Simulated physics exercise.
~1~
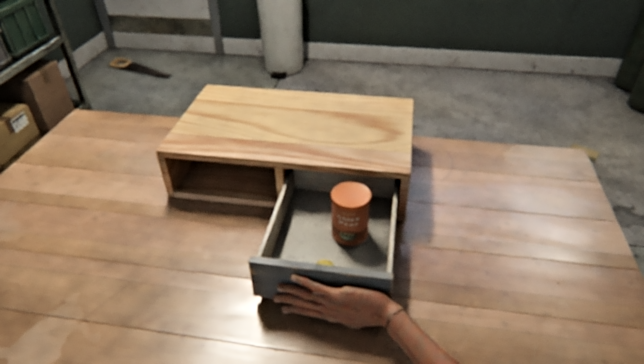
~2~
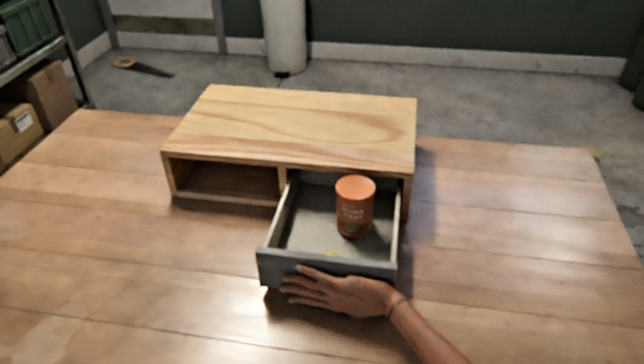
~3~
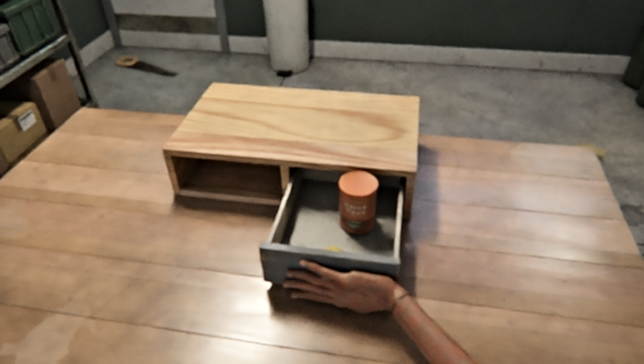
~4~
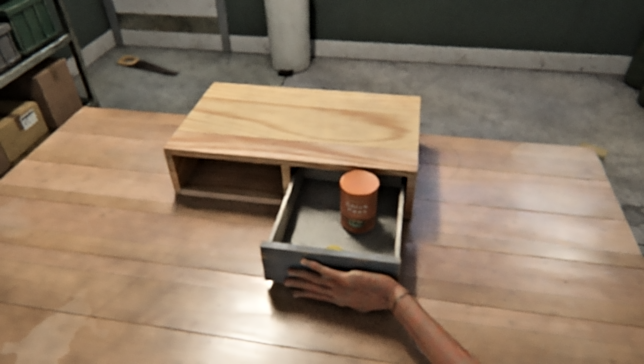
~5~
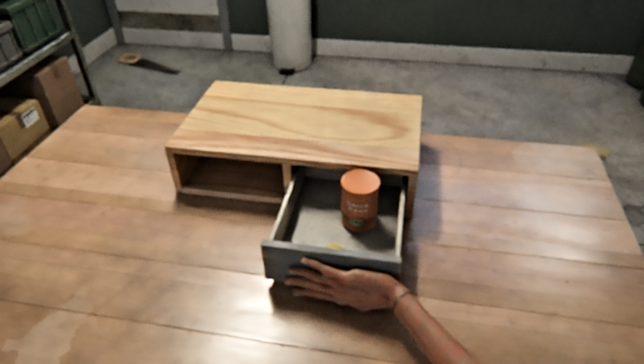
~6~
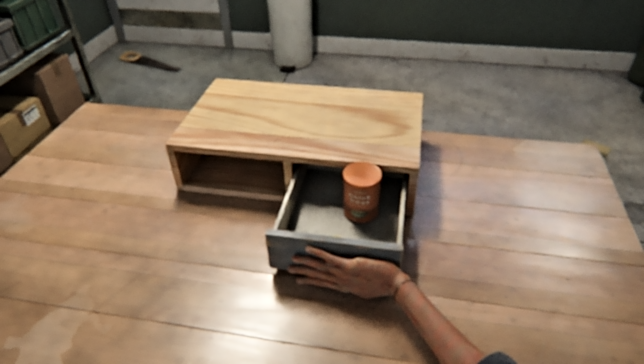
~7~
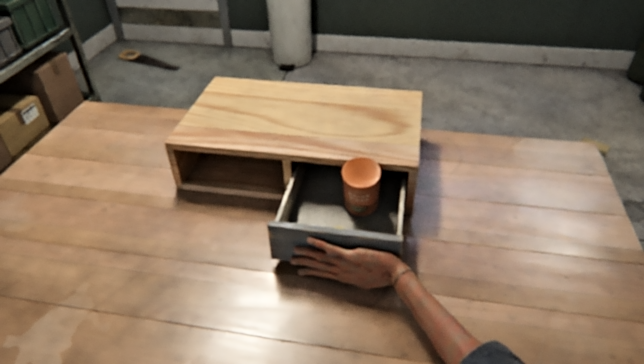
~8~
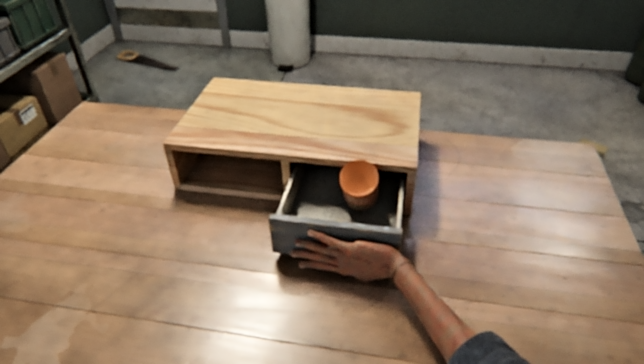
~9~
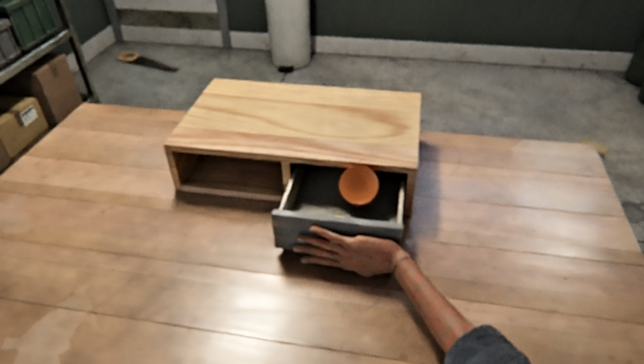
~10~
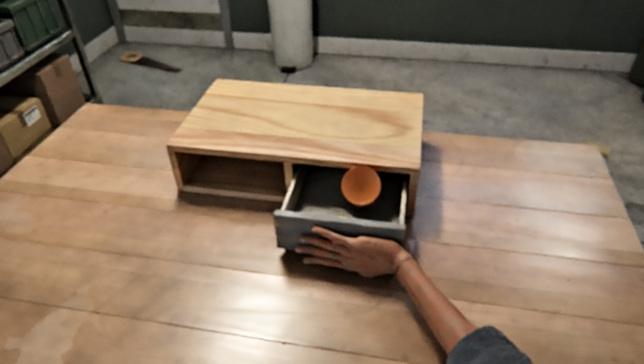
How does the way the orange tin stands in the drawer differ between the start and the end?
At the start the orange tin stands upright in the drawer, and by the end it is leaning, with its round top tilted towards the viewer.
A hand reaches in from the lower right and rests on the grey front of an open drawer, seen from above on a wooden table in a room with a grey floor. The drawer sits in the right side of a pale wooden chest, beside an empty compartment, and holds an upright orange tin and a small yellow object near its front. The hand eases the drawer in a little, pauses, then pushes further. The tin tips and leans towards the viewer, showing its round orange top. The drawer jams, still partly open, with the hand against it.
